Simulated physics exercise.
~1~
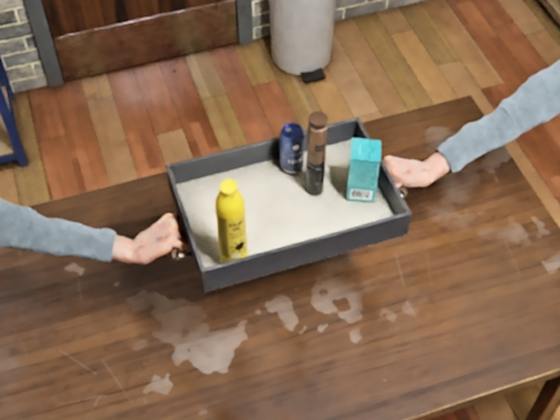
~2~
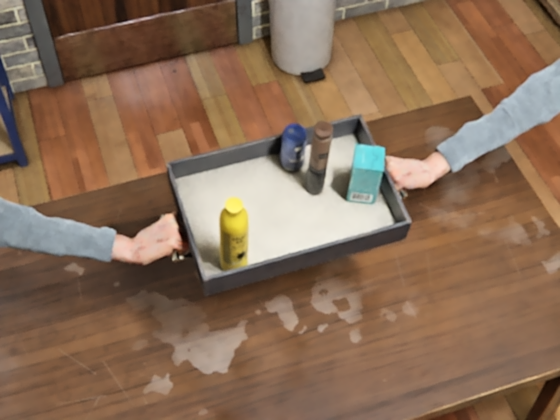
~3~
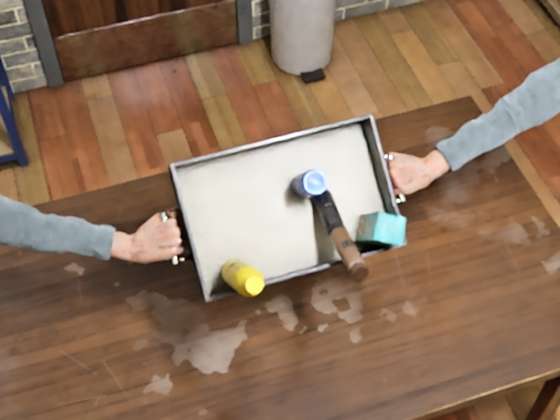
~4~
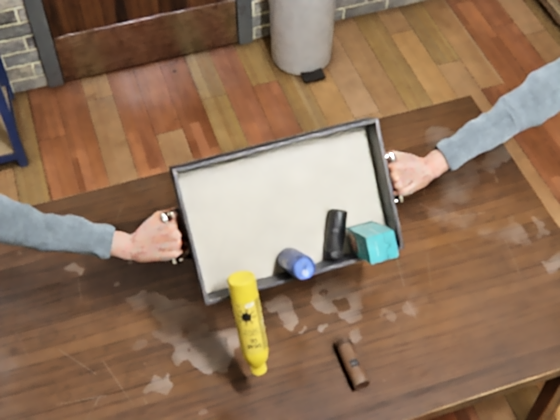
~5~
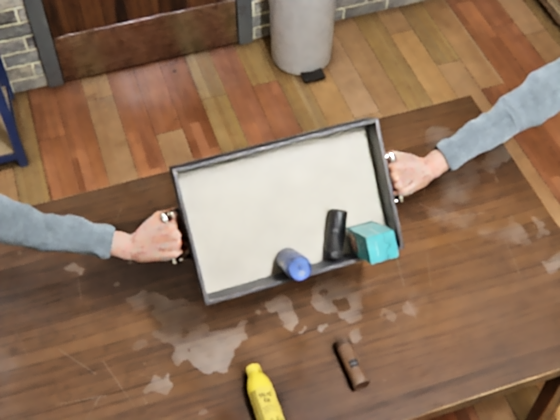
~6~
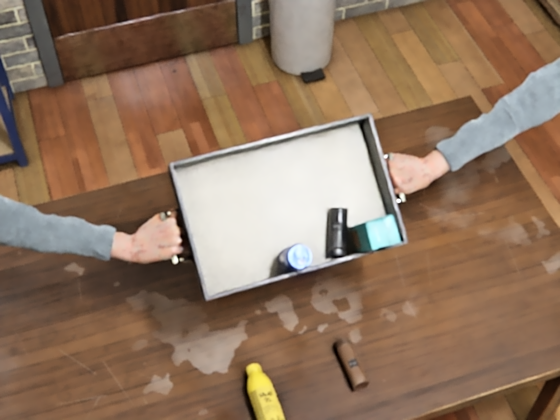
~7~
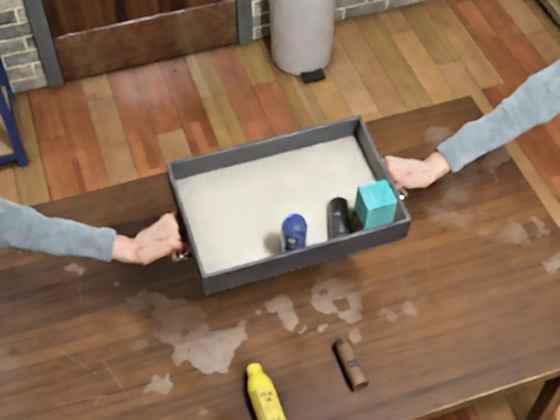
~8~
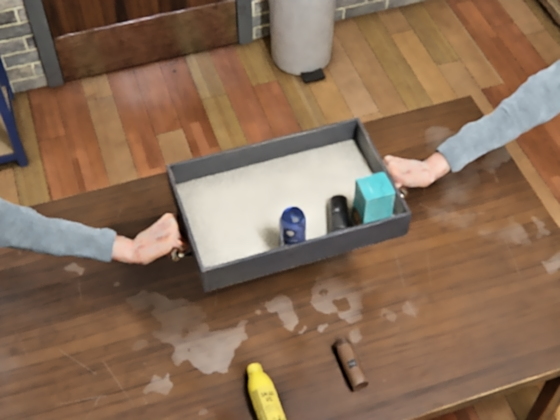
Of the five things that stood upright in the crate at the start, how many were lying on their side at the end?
Three of them were lying on their side, namely the yellow bottle and the brown shaker on the table and the black shaker in the crate.
